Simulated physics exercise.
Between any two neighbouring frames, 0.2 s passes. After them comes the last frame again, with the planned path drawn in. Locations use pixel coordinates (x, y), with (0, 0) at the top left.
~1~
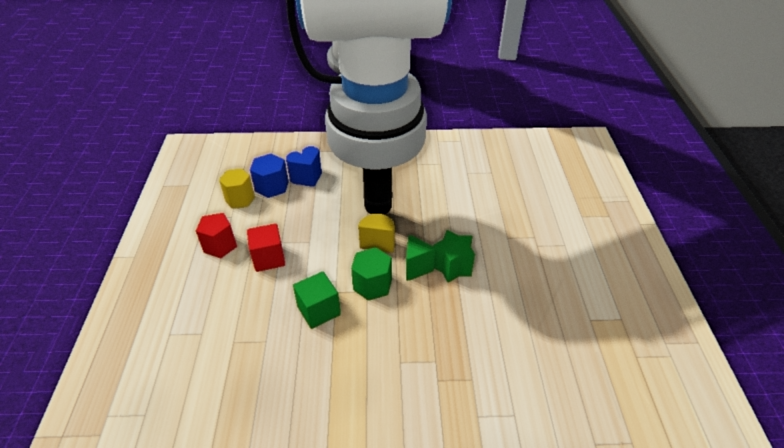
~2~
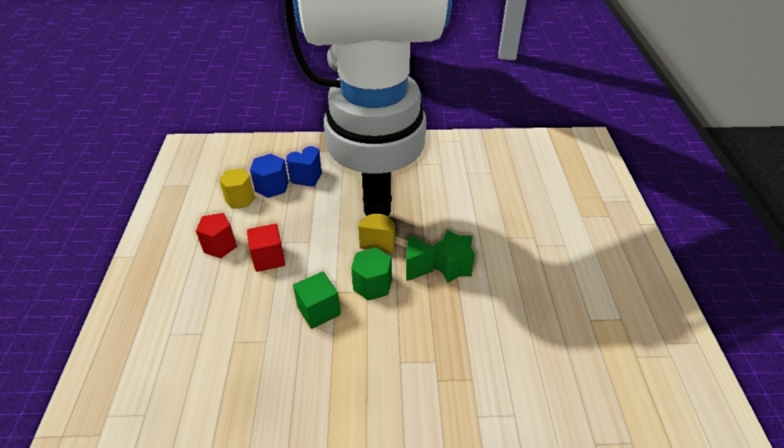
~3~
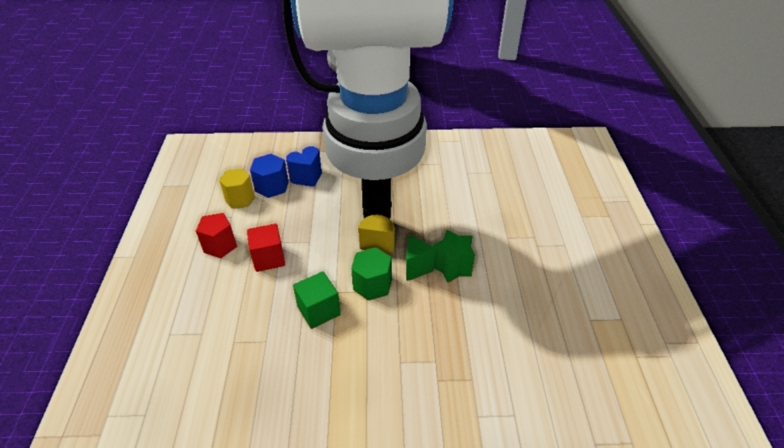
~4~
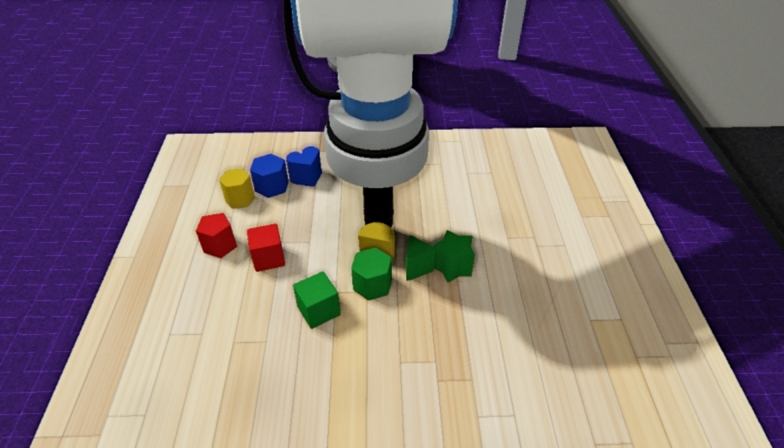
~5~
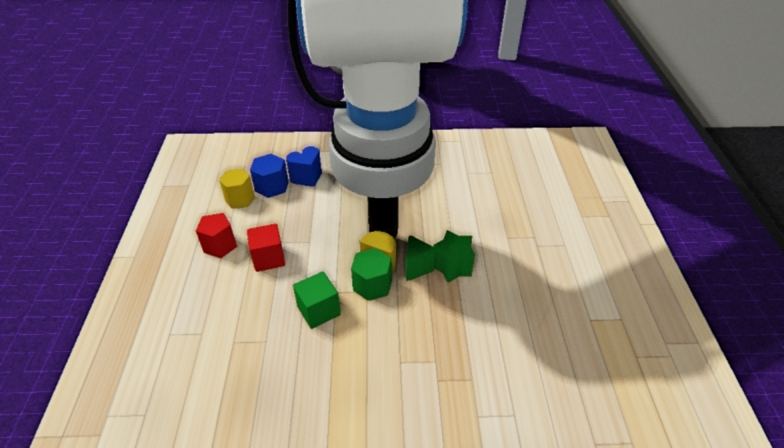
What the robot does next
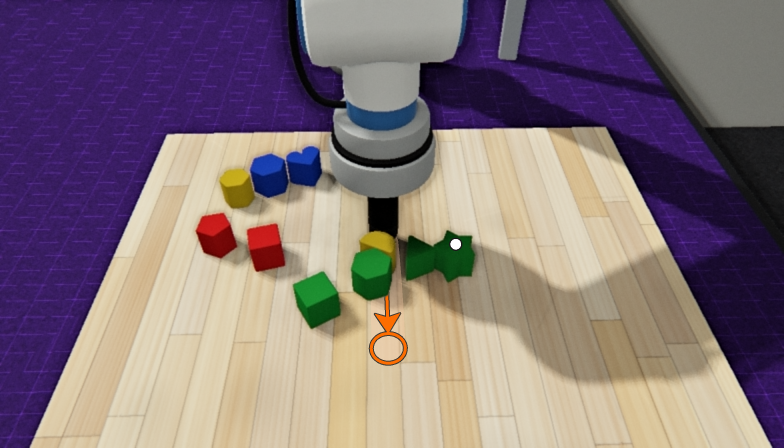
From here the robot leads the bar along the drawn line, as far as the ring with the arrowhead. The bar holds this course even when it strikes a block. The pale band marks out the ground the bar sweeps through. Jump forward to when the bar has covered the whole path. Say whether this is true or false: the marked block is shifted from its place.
That claim is false.
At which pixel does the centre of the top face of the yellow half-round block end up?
Around pixel (369, 354).
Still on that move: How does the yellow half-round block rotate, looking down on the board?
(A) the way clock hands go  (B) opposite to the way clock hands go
I choose A.
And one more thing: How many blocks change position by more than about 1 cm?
Two blocks move.
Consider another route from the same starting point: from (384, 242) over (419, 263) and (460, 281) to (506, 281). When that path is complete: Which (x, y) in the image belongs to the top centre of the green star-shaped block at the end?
I'd expect the centre of its top face to be at (524, 240).
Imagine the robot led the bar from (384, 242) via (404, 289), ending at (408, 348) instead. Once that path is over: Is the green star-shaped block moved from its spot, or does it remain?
The green star-shaped block is left alone.
The drawn path runs in a line from (384, 242) to (388, 348); the dot is on the green star-shaped block.
On the path given first. One third of the way, bar (386, 265); green hexagonal block (365, 295), turned 40° clockwise; yellow half-round block (385, 274).
Two thirds of the way, bar (387, 300); green hexagonal block (348, 324), turned 65° clockwise; yellow half-round block (380, 313), turned 20° clockwise.
At the end, bar (388, 339); green hexagonal block (336, 339), turned 105° clockwise; yellow half-round block (369, 354), turned 60° clockwise; green star-shaped block not moved.
